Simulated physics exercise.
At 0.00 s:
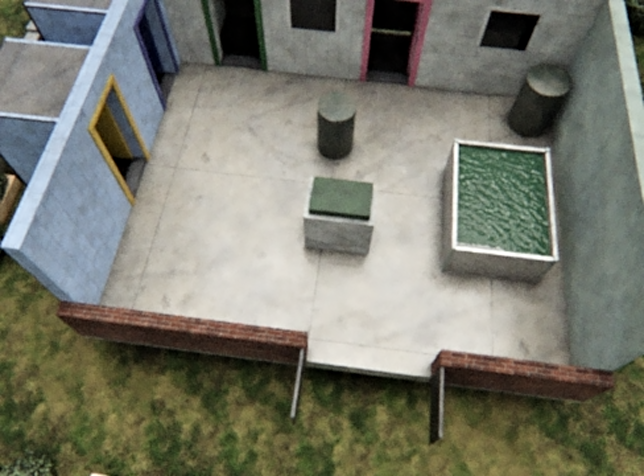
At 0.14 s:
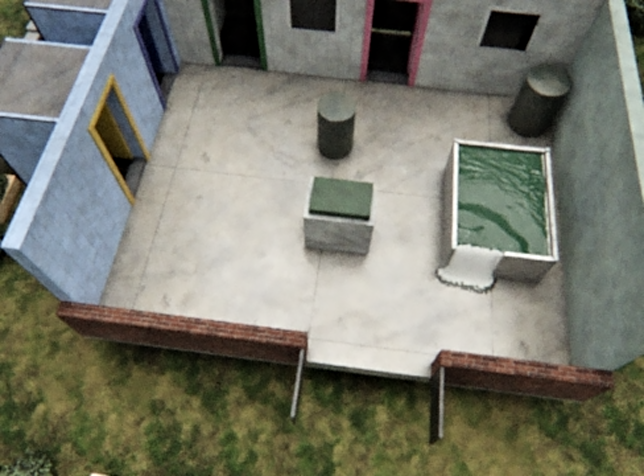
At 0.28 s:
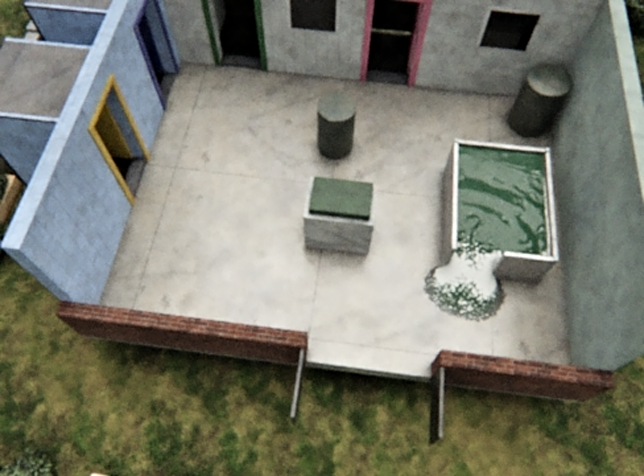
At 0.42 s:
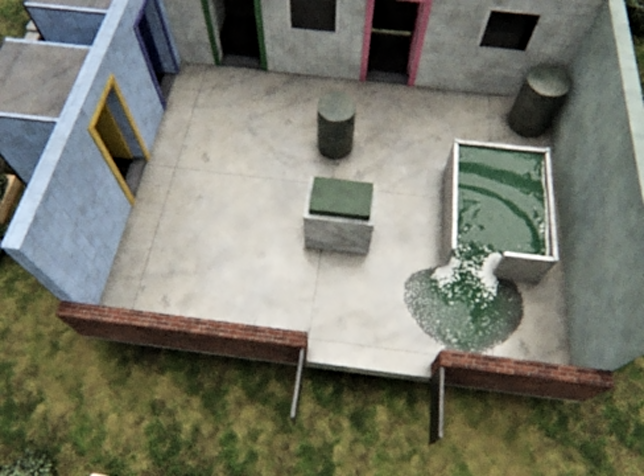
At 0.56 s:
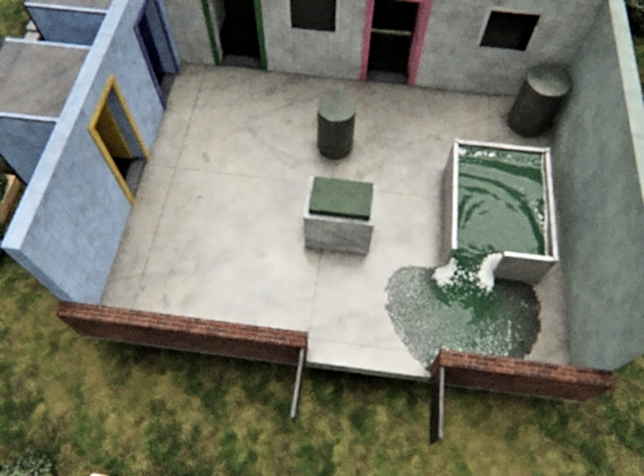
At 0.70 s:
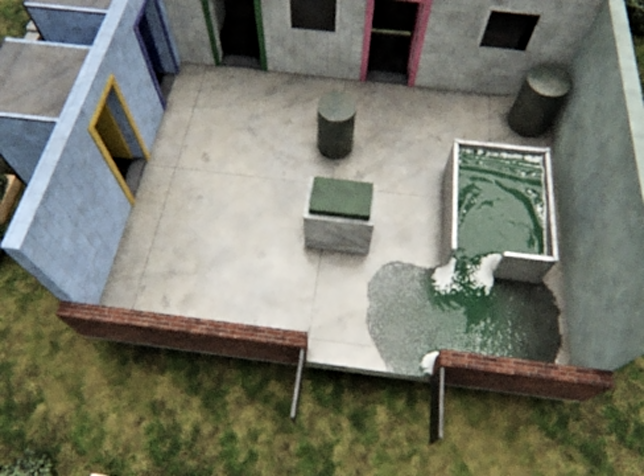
Green water pours from the front of a tank and spreads across the walled yard's floor.
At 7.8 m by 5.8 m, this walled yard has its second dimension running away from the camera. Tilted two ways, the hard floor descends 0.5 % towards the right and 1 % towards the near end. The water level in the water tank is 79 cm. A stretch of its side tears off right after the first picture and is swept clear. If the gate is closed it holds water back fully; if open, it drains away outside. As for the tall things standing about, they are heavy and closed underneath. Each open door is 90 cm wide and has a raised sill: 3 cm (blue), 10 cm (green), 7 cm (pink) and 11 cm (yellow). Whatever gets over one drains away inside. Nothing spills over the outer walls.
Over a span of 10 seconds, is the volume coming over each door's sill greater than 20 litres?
Within 10 seconds: At the blue door, not greater; at the green door, not greater; at the pink door, not greater; at the yellow door, not greater.
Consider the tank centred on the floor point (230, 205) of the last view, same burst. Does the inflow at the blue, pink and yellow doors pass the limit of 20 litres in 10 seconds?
Measured against that limit, blue comes out beyond it, pink short of it and yellow short of it.
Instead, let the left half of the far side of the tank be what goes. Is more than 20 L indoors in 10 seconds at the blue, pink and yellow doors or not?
So blue ends up past the limit, pink past the limit, yellow short of it.
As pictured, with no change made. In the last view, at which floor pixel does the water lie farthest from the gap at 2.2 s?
Somewhere around (223, 335).
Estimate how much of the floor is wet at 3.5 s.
I'd say around 25 %.
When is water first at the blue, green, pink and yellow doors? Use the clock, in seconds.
Arrival: Blue not in the 10 s, green not within the 10 s, pink 5.5 s, yellow 7.0 s.
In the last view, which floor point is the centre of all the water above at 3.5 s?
I'd put it close to (481, 258).
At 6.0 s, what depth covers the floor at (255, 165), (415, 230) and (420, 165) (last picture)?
About 0, 0 and 1 cm respectively.
After 1.4 s water covers 15 % of the floor and is deepest (44 cm) near (465, 356); blue door not reached, green door not reached, pink door not reached, yellow door not reached.
After 2.2 s water covers 15 % of the floor and is deepest (42 cm) near (556, 378); blue door not reached, green door not reached, pink door not reached, yellow door not reached.
After 3.5 s water covers 25 % of the floor and is deepest (28 cm) near (465, 367); blue door not reached, green door not reached, pink door not reached, yellow door not reached.
After 6.0 s water covers 45 % of the floor and is deepest (20 cm) near (567, 380); blue door not reached, green door not reached, pink door 2 cm at the sill, 0 L in, yellow door not reached.
After 10.0 s water covers 70 % of the floor and is deepest (12 cm) near (454, 365); blue door not reached, green door not reached, pink door 2 cm at the sill, 0 L in, yellow door 2 cm at the sill, 0 L in.
